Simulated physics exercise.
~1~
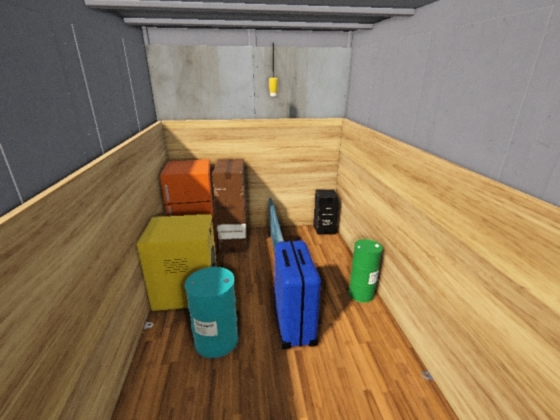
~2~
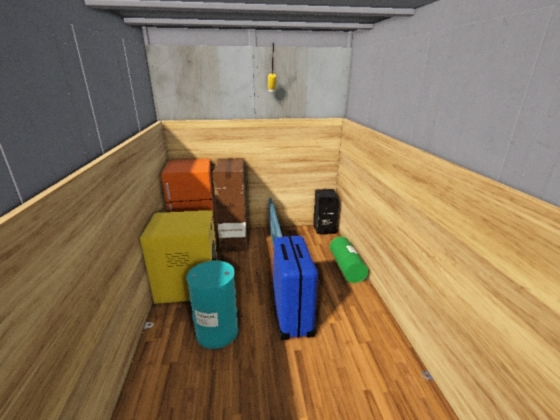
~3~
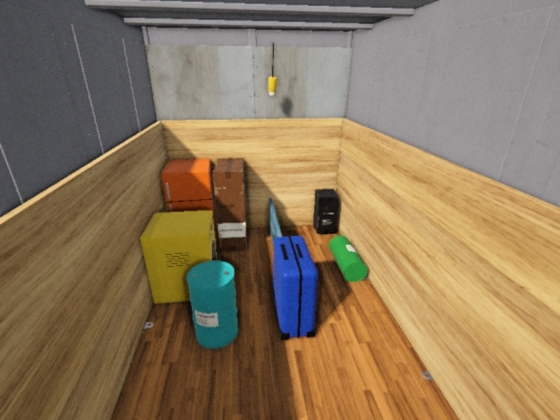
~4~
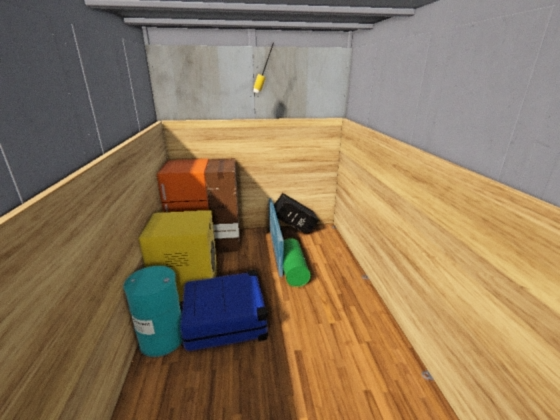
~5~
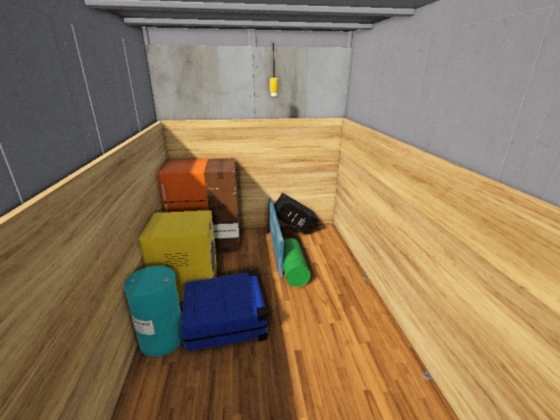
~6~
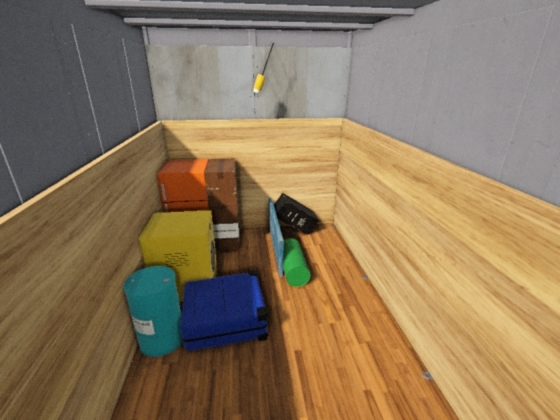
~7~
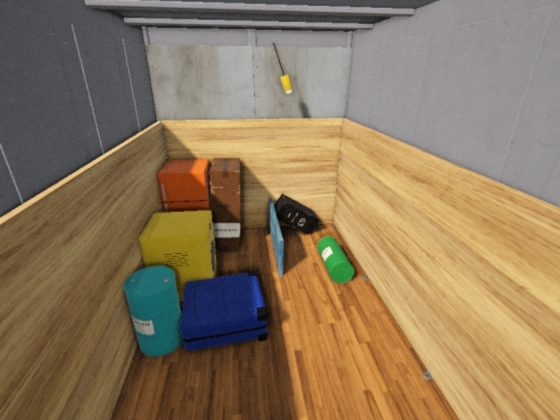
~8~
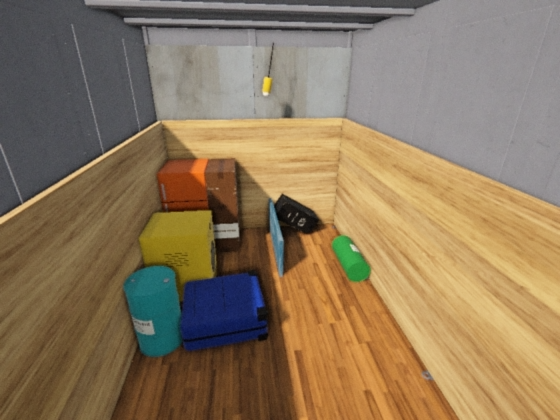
A bright blue suitcase stands in the middle of a wood-lined load bay, seen from the rear looking forwards, with a yellow lamp hanging ahead. Orange, brown and yellow boxy items and a turquoise drum stand on the left, a low blue board and a black box at the back, and a green canister on the right. The canister topples first. Then the suitcase falls leftwards, the drum shifts left, and the black box and canister end up against the board. Finally the canister rolls back right and lies there, while the suitcase stays down and the black box leans.
